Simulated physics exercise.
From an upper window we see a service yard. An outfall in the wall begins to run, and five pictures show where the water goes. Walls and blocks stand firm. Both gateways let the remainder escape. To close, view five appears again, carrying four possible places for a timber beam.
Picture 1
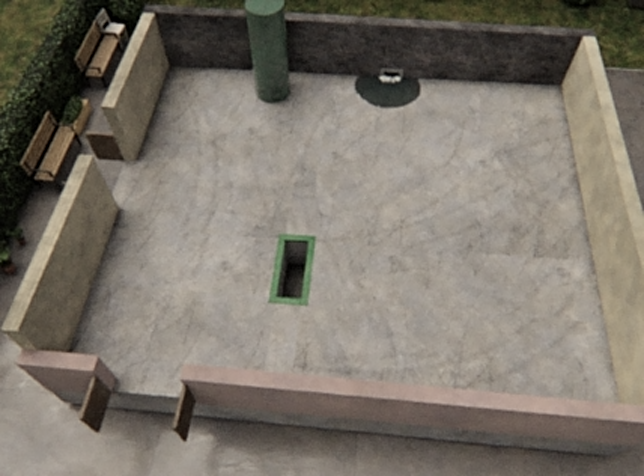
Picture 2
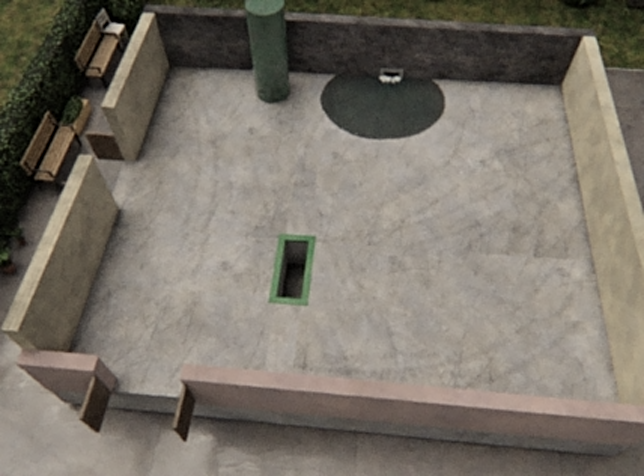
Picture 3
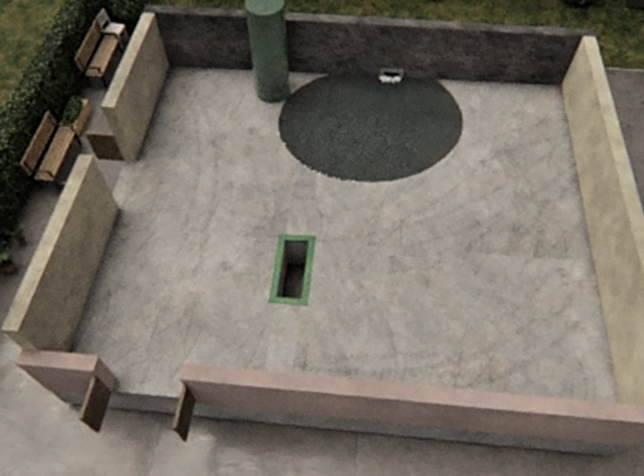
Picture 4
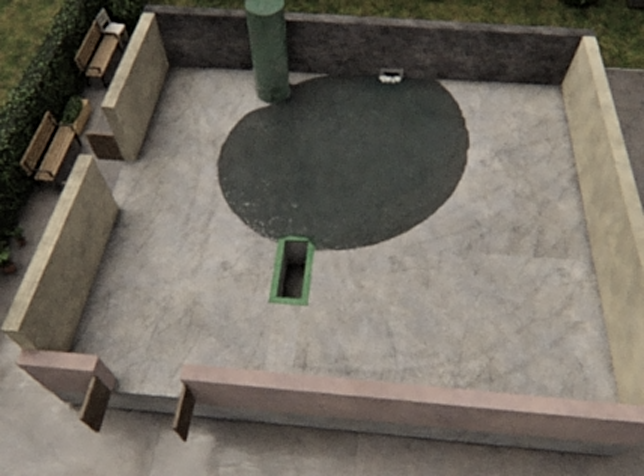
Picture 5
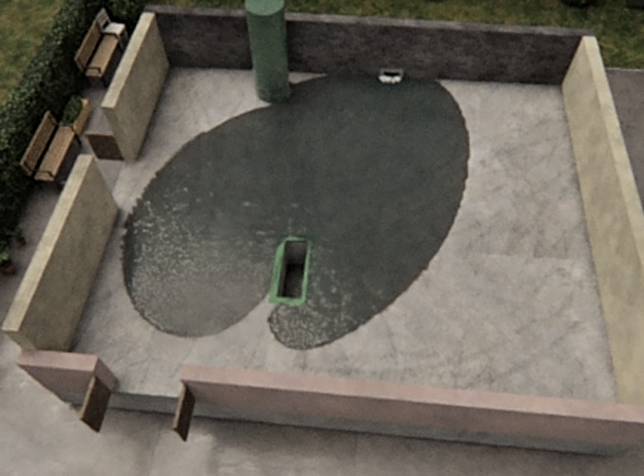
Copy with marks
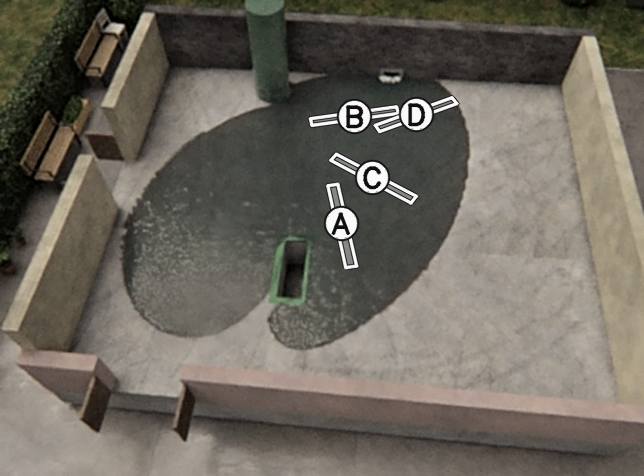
Dark water spread from a small outlet at the back wall of a walled yard, widening across the pale ground past a green pillar, then reached the green-edged drain and flowed around both sides of it.
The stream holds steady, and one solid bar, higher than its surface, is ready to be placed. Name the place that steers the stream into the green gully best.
B works best here.
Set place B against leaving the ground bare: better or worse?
Place B is worse.
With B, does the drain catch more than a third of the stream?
No, it does not.
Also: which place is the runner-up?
It is D.
In white, A from (332, 185) to (351, 266); B from (311, 122) to (397, 110); C from (333, 157) to (413, 199); D from (377, 128) to (454, 100).
With A, about 3 % of the stream goes into the green gully, about 97 % out by the gates.
With B, about 16 % of the stream goes into the green gully, about 84 % out by the gates.
With C, about 3 % of the stream goes into the green gully, about 97 % out by the gates.
With D, about 11 % of the stream goes into the green gully, about 88 % out by the gates.
